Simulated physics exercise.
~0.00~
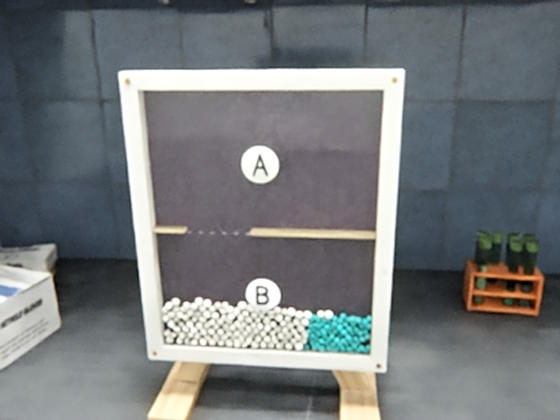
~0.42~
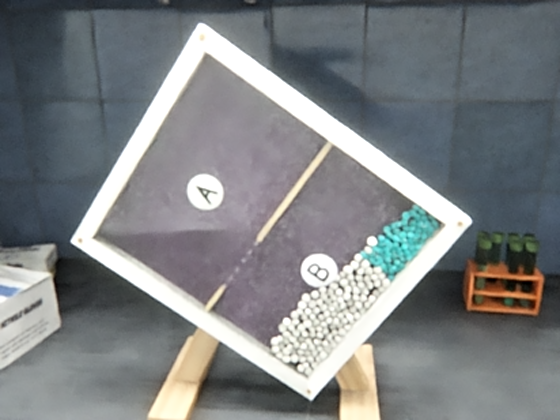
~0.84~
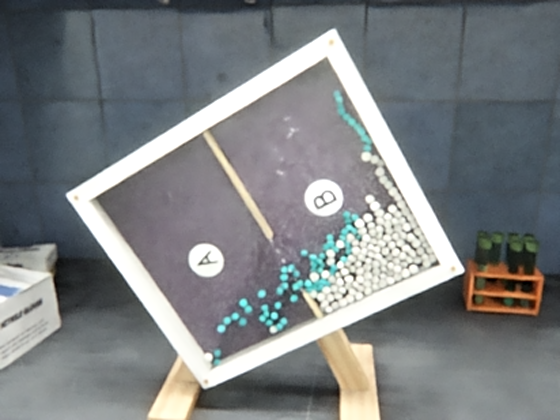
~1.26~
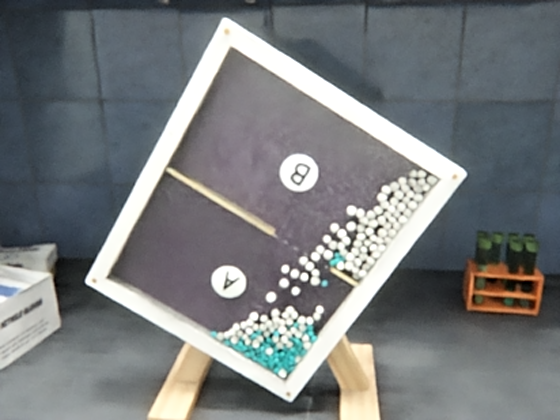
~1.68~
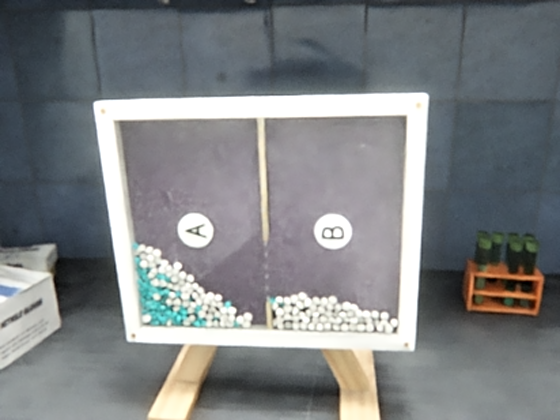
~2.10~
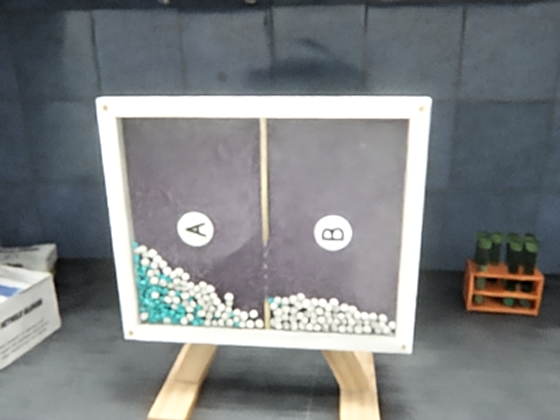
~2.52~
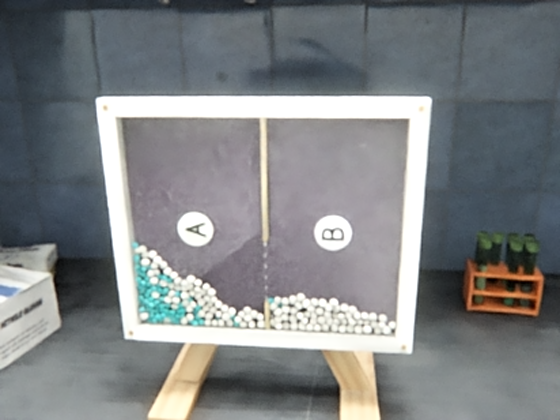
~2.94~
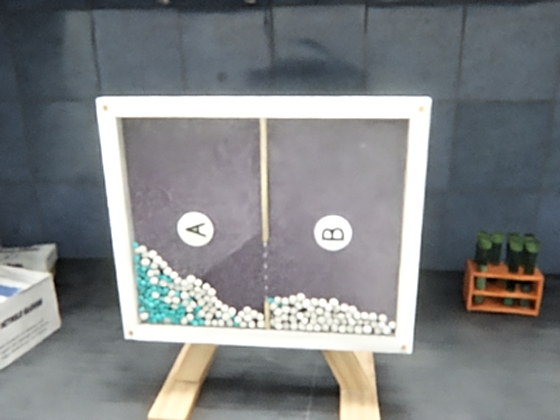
At first, a white-framed box stands upright on wooden legs, with white beads and a smaller patch of turquoise ones at the right lying along the bottom of chamber B. The box turns anticlockwise, and the beads slide into the lower right corner. As it tips further, turquoise beads spill past the divider into chamber A, and many white ones follow. The box then swings partway back clockwise and stops on its side, with A on the left. The beads settle into a larger mixed heap sloping down from A's left wall and a low white layer in B.
